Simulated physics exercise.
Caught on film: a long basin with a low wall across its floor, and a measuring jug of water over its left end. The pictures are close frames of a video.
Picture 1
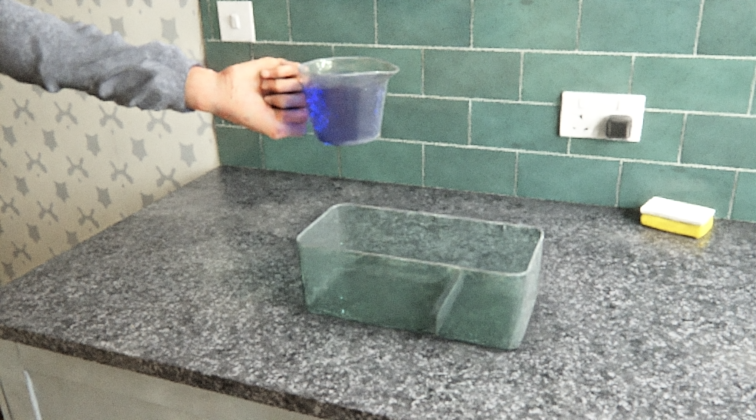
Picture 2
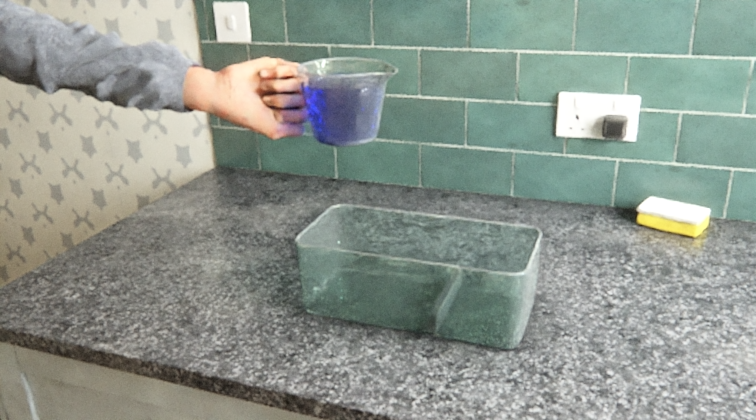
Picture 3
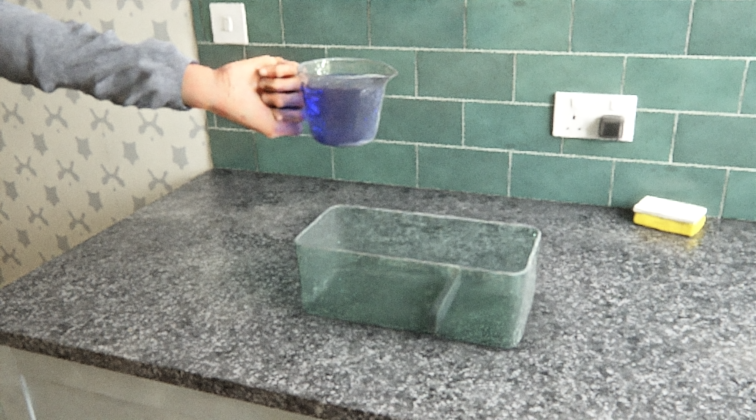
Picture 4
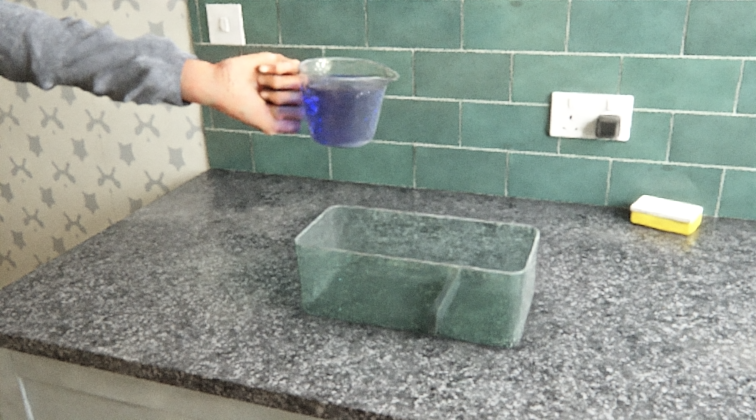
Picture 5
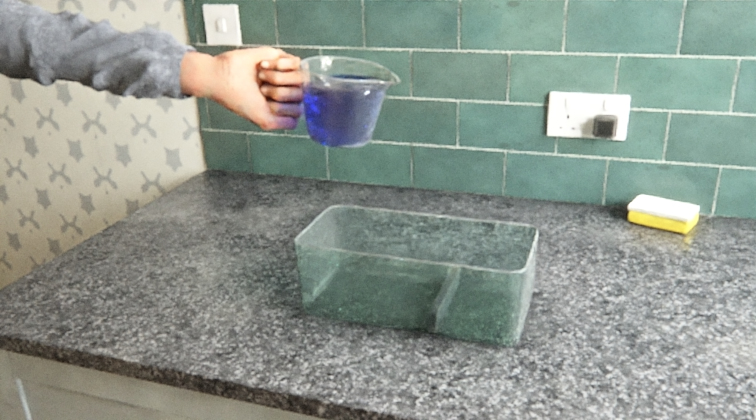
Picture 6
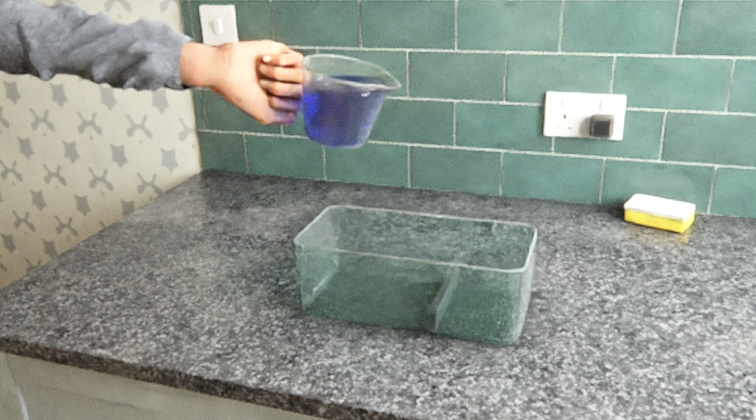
A hand slowly tilts a jug of blue liquid rightward above a clear, empty basin.
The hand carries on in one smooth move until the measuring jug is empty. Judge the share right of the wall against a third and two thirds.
In the end between a third and two thirds is right of the wall.
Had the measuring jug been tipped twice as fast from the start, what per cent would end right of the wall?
Close to 30 per cent.
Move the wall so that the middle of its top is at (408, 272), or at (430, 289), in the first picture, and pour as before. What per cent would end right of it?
In turn 90 and 65 in a hundred.
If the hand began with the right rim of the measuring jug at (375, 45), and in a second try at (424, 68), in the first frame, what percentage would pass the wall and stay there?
In turn 15 and 70 in a hundred.
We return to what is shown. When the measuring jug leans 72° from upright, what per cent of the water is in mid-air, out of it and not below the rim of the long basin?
About 30 per cent.
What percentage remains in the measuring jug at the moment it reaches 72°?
About 60 per cent.
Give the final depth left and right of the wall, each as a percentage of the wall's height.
Some 30 per cent left and 60 right.
A moment on, the measuring jug is tipped part way and 59 per cent is still to pour, 1 is left of the wall and 12 right of it.
Next, the measuring jug is tipped right over and 4 per cent is still to pour, 37 is left of the wall and 49 right of it.
Then the measuring jug is tipped right over and 0 per cent is still to pour, 49 is left of the wall and 49 right of it.
Later the measuring jug is tipped right over and 0 per cent is still to pour, 49 is left of the wall and 49 right of it.
Finally, 49 per cent lies left of the wall, 49 right of it and 2 outside.
